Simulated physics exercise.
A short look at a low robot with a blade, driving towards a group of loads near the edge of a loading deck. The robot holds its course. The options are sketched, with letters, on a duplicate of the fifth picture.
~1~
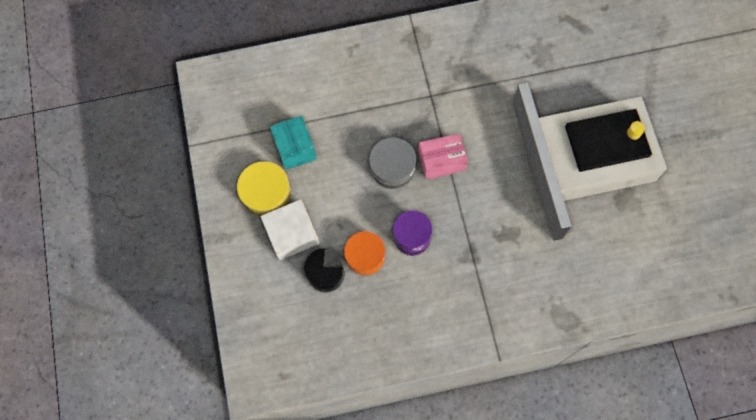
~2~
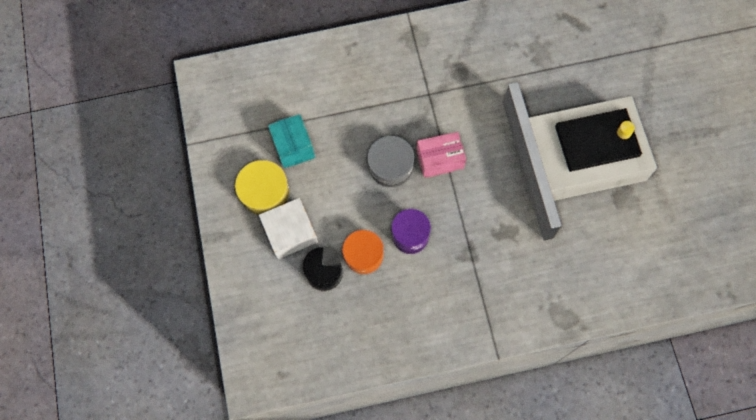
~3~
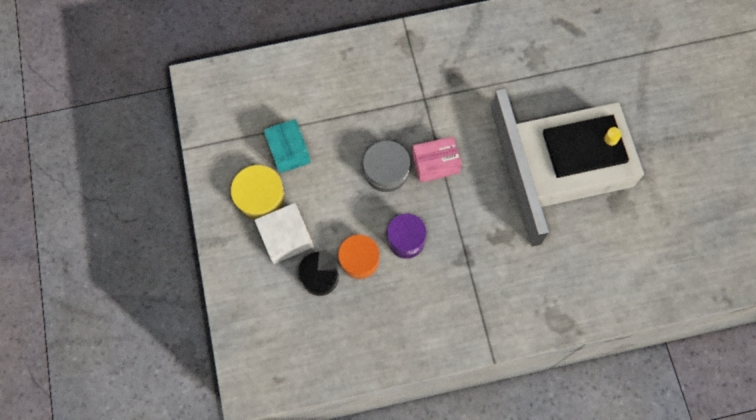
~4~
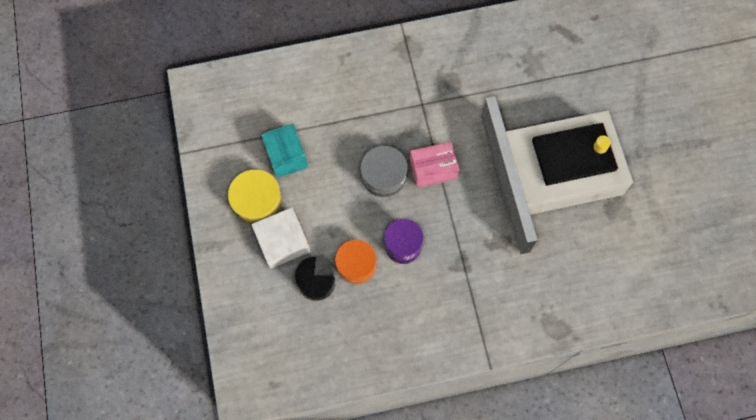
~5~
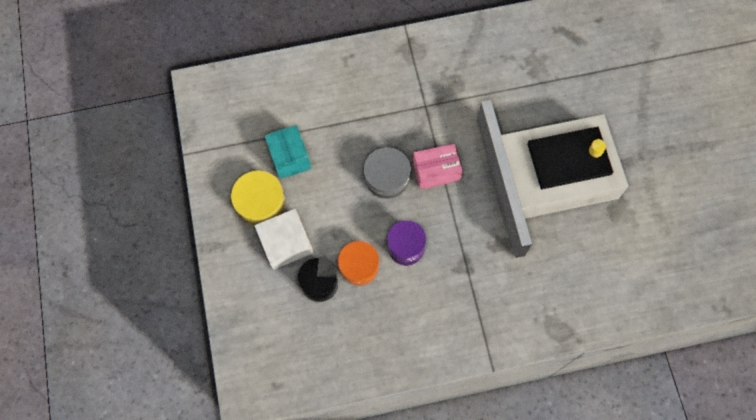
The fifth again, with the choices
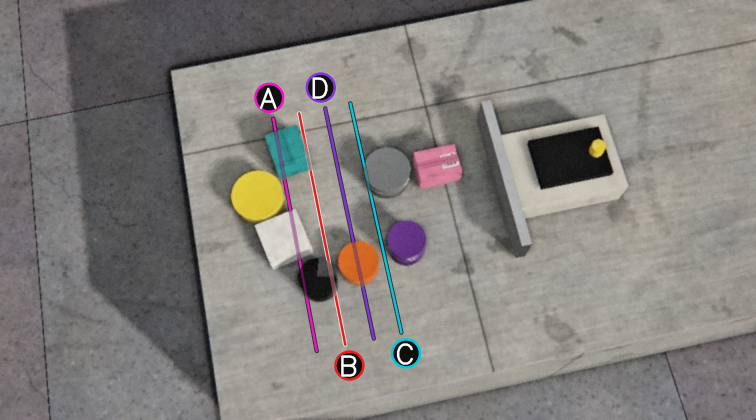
A low, pale robot with a grey blade across its front creeps left over a grey deck, starting to the right of a loose group of colourful loads. It keeps a steady course as the view shifts slightly, narrowing the gap to the pink box, while the loads stay in place, untouched.
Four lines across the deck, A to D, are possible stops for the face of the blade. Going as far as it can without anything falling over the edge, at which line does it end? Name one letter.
B.
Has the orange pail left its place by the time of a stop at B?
Yes.
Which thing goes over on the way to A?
The yellow pail goes over.
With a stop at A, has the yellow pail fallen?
Yes.
On the marked copy, A at (294, 229); B at (321, 223); C at (375, 212); D at (348, 218).
Taking B. A third of the way, robot (498, 172); grey pail (361, 179); pink box (404, 174).
Two thirds of the way, robot (432, 186); yellow pail (249, 201); black canister (292, 295).
When it is over, robot (382, 196); yellow pail (201, 211); black canister (265, 323); nothing has fallen.
As for the rest, A drops the yellow pail; C is safe but short; D is safe but short.
